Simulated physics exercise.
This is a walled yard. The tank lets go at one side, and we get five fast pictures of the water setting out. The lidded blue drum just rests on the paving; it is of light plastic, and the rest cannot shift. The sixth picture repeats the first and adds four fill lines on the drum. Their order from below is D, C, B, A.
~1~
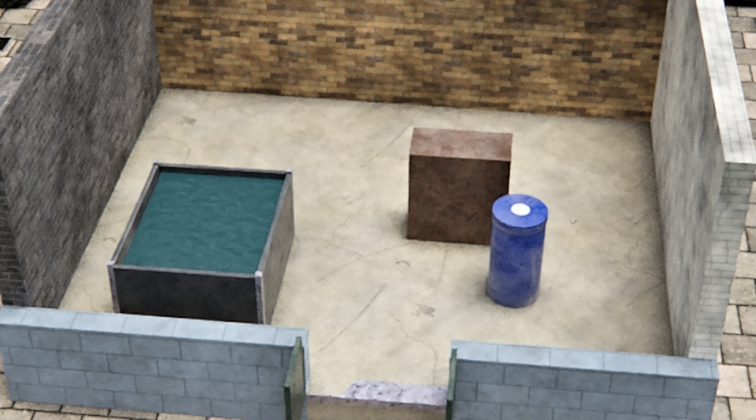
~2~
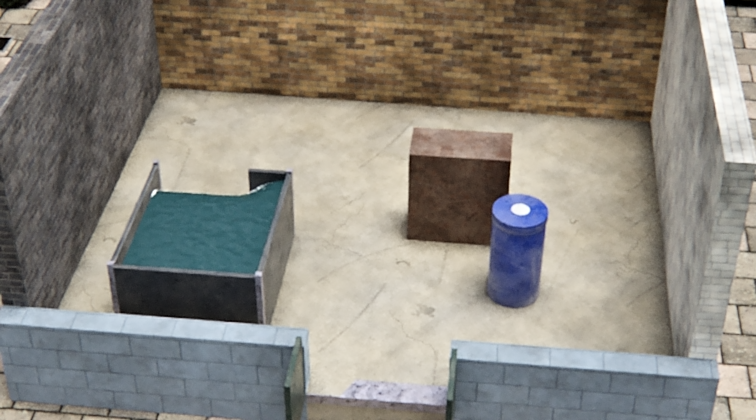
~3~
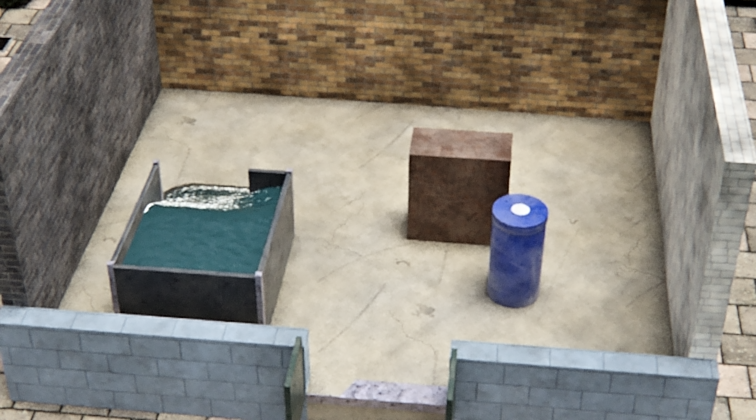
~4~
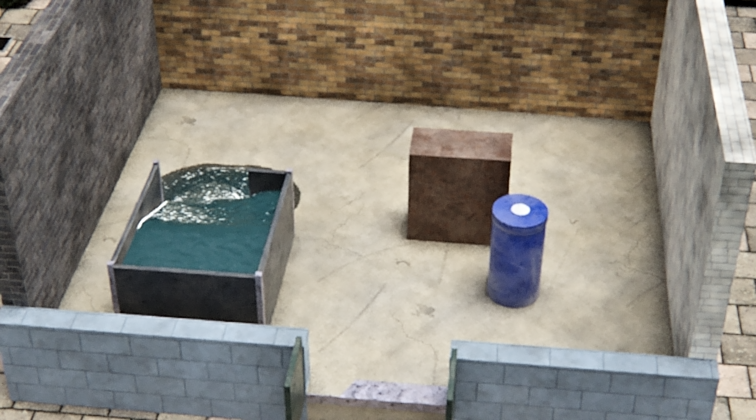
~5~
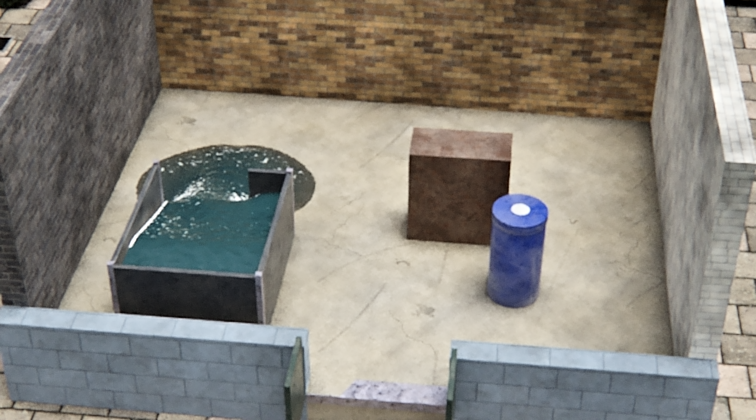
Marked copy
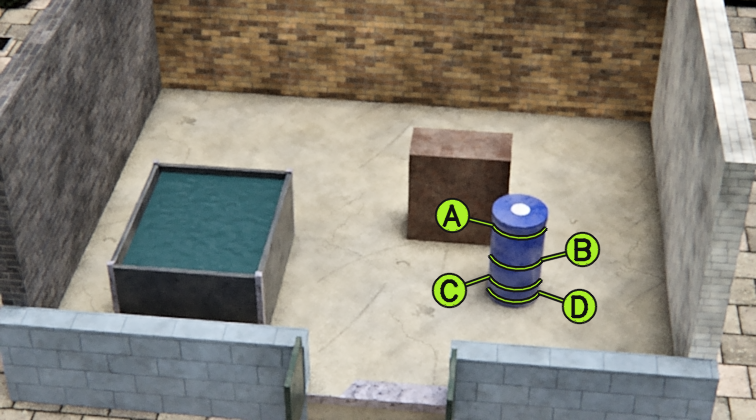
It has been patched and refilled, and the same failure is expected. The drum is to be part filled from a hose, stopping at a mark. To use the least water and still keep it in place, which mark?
I would pick mark D.
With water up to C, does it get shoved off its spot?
No, that is safe.
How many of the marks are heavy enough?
All of the four.
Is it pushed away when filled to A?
No, not at all.
On the marked copy, A at (518, 237); B at (515, 268); C at (514, 289); D at (513, 302); from the bottom up D, C, B, A.
If A is chosen, it does not move.
If B is chosen, it does not move.
If C is chosen, it does not move.
If D is chosen, it does not move.
